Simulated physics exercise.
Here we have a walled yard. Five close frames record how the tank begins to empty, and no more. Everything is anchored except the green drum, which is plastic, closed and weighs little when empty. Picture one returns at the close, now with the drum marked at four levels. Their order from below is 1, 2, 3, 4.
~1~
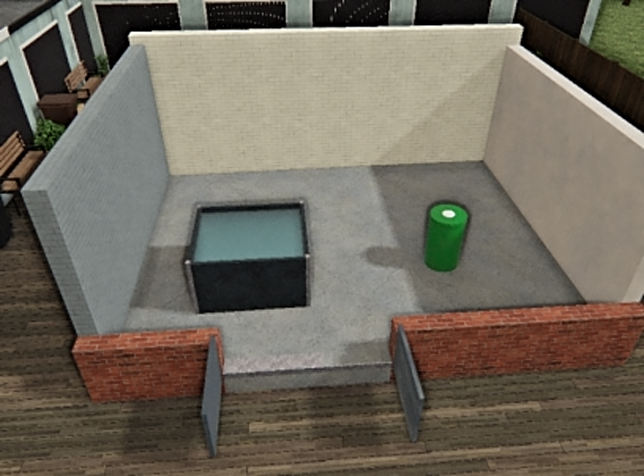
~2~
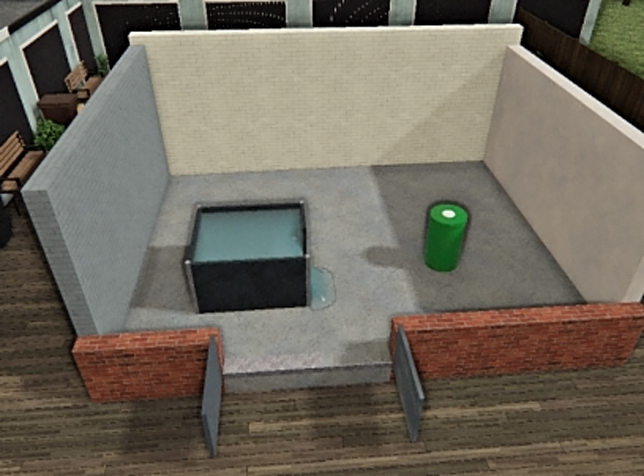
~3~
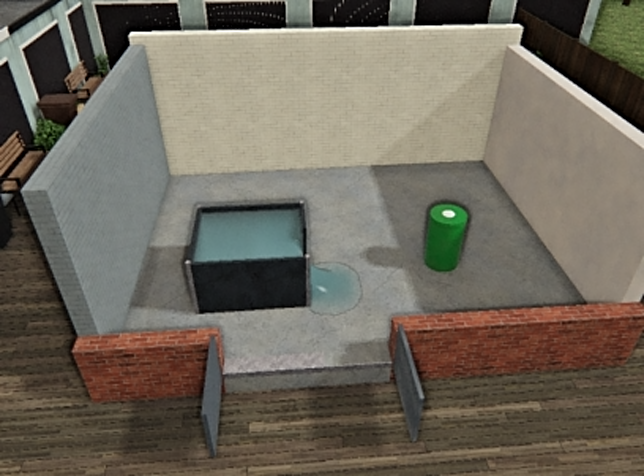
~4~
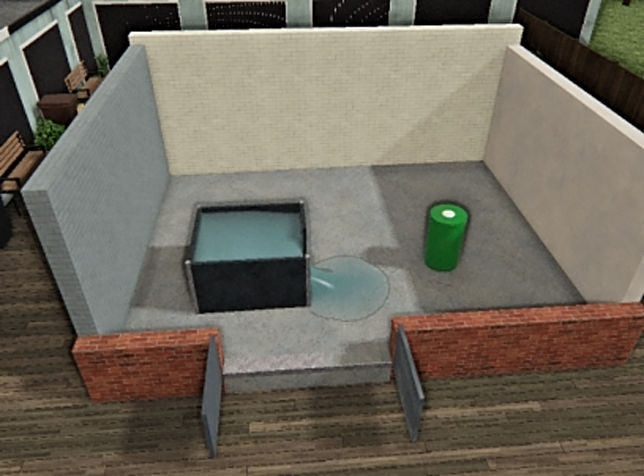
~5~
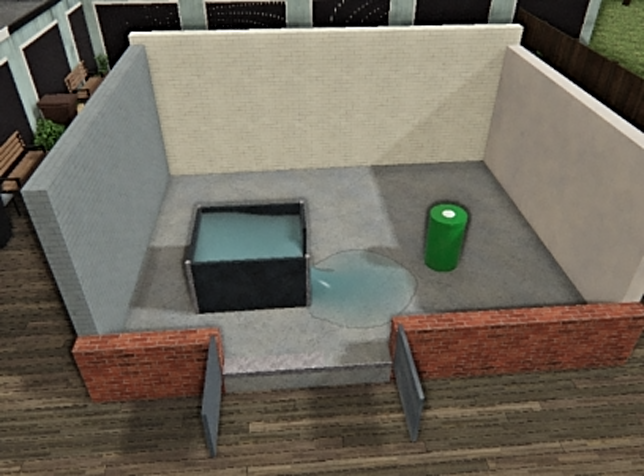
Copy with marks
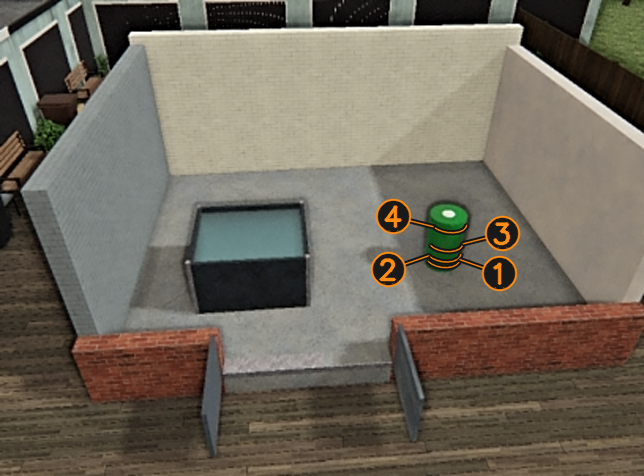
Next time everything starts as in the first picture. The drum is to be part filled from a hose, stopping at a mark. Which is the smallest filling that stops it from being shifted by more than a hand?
Choose 3.
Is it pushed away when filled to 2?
Yes, that goes wrong.
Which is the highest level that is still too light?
It is 2.
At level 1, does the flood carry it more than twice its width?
Yes, clearly.
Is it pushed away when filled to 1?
Yes, it does.
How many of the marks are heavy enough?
Two of the four.
On the marked copy, 1 at (447, 267); 2 at (448, 262); 3 at (450, 251); 4 at (453, 232); from the bottom up 1, 2, 3, 4.
Choosing 1, it is pushed about 4 times its own width away.
Choosing 2, it is pushed about its own width away.
Choosing 3, it does not move.
Choosing 4, it does not move.
